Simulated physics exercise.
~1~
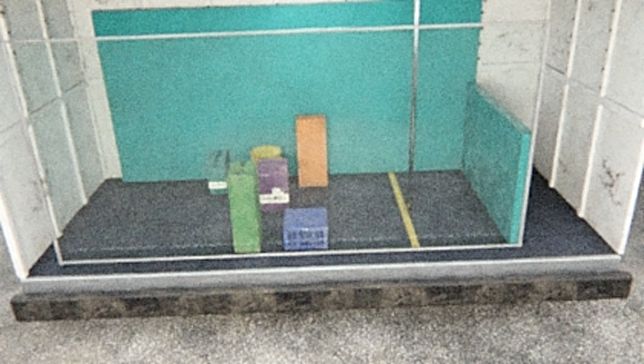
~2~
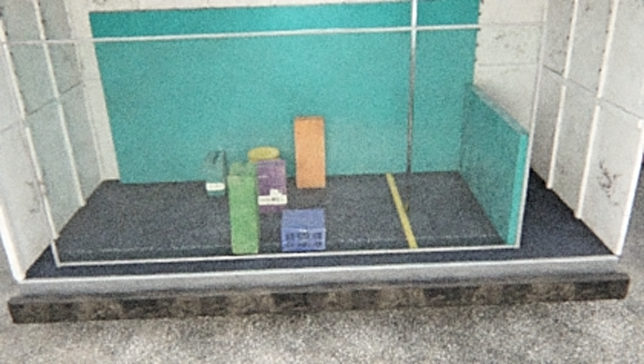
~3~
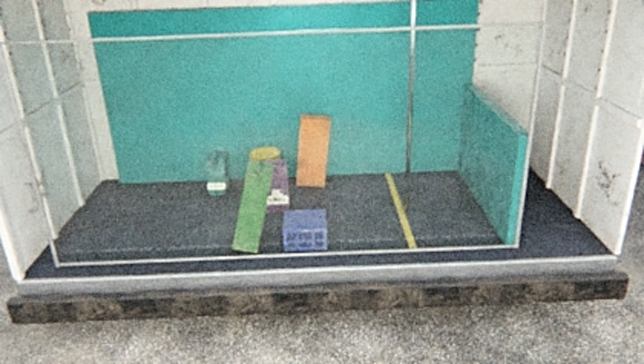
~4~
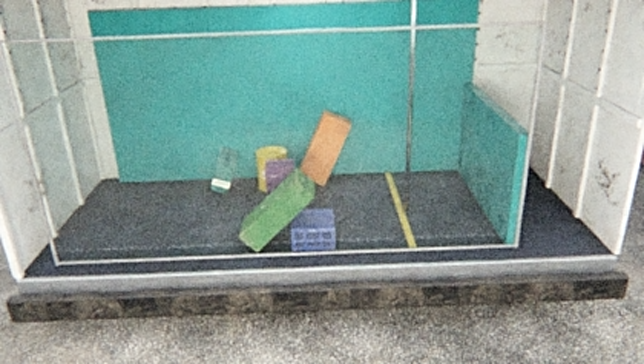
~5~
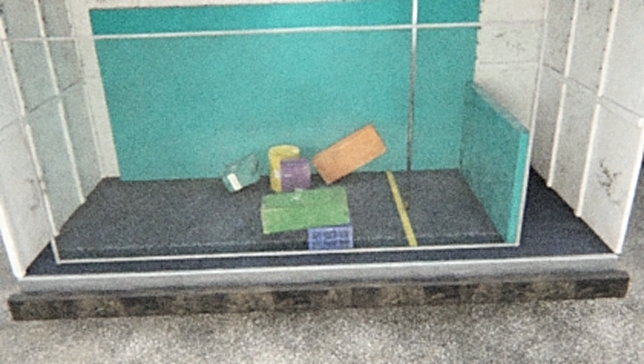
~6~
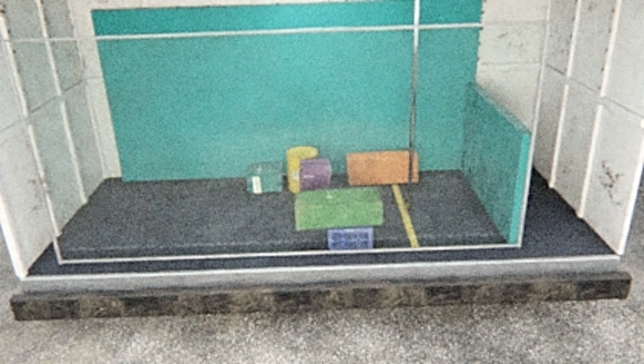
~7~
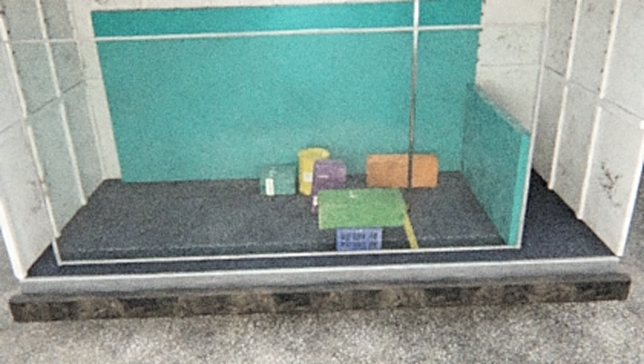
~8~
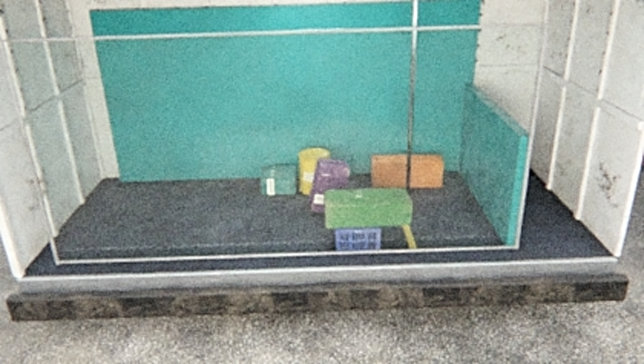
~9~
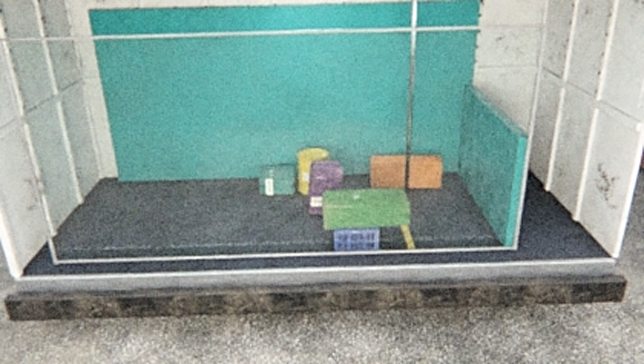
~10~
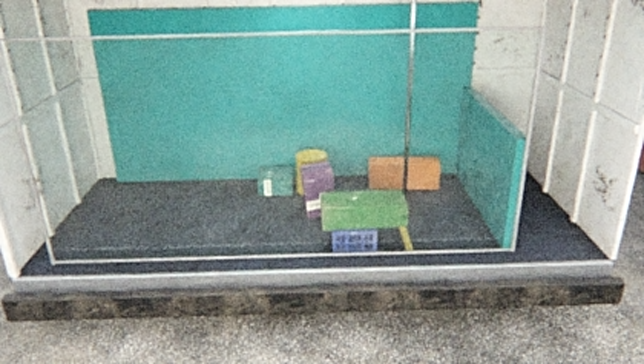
To begin with, tall green and orange boxes stand among a blue crate, a purple pack, a yellow drum and a small teal carton, all left of a yellow line on a dark floor. The green box starts leaning right, then the orange one tilts too as the crate begins to slide. Both tall boxes and the teal carton topple onto their sides while the whole group drifts right. The purple pack leans briefly, then comes back upright beside the drum. Everything settles with the orange box past the line and the other items short of it.
